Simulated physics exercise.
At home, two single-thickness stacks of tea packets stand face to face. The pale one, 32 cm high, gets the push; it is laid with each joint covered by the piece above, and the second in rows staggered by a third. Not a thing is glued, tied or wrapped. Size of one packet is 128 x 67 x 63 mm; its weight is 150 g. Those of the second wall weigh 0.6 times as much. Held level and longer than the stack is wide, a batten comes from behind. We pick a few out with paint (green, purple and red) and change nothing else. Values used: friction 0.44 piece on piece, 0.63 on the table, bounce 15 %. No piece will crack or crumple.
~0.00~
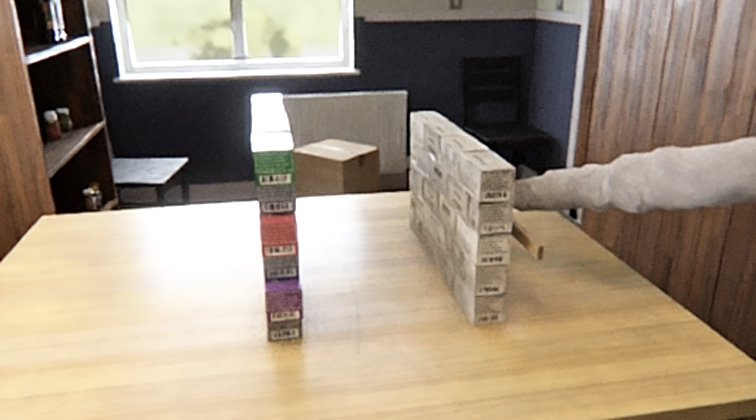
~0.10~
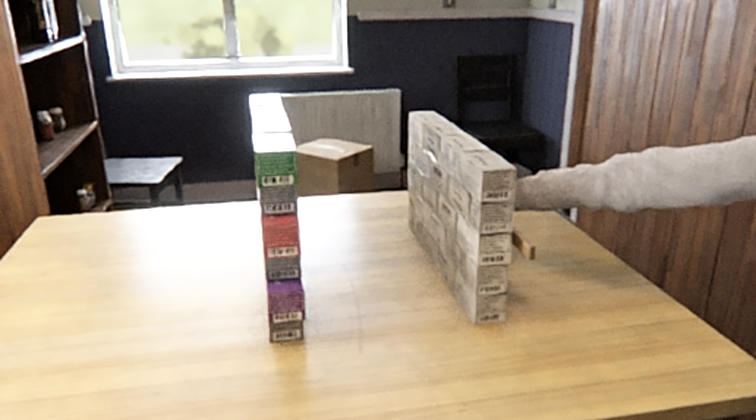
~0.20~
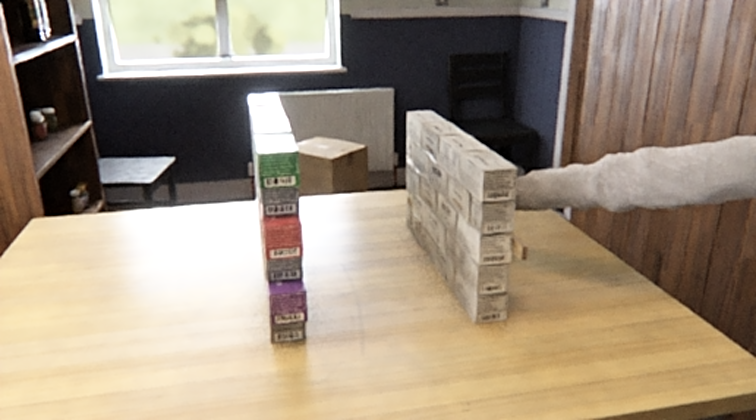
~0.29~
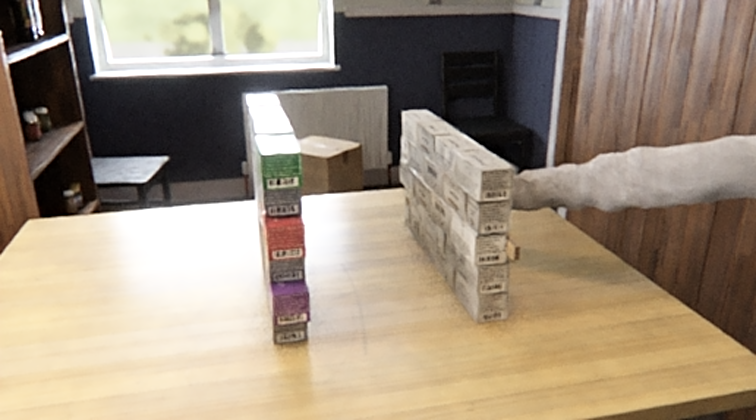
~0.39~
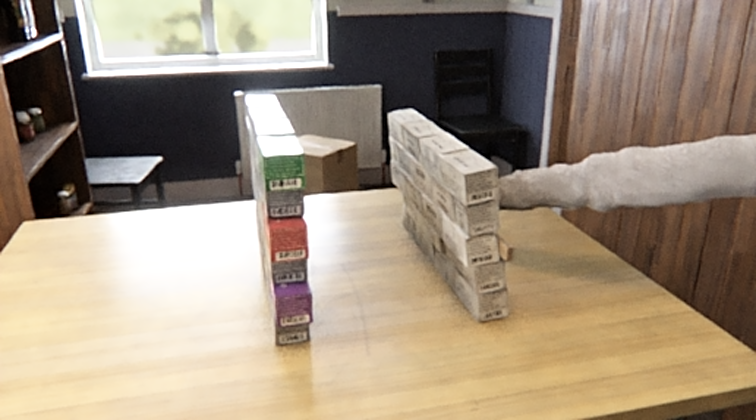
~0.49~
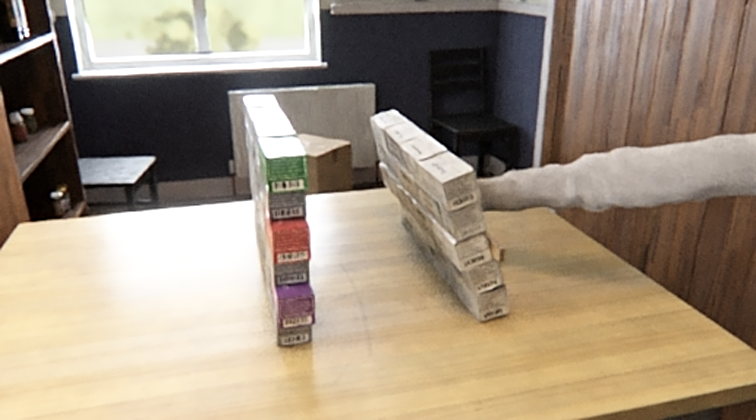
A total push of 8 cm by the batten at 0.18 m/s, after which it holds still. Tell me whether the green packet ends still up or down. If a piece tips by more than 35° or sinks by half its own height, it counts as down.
The green packet ends still up.
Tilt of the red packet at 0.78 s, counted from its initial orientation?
Rotation: Approx. 0°.
By 0.62 s, 0 of the pale wall down; none of the 24 packets of the second wall down; green packet unmoved.
By 0.78 s, 17 of the pale wall down; none of the 24 packets of the second wall down; green packet unmoved.
When it is over (1.5 s), 17 of the pale wall down; none of the 24 packets of the second wall down, 22 disturbed; green packet unmoved; red packet unmoved; purple packet moved 5 mm. In pixels of the last frame, middles, green packet near (282, 163), red packet near (285, 232).
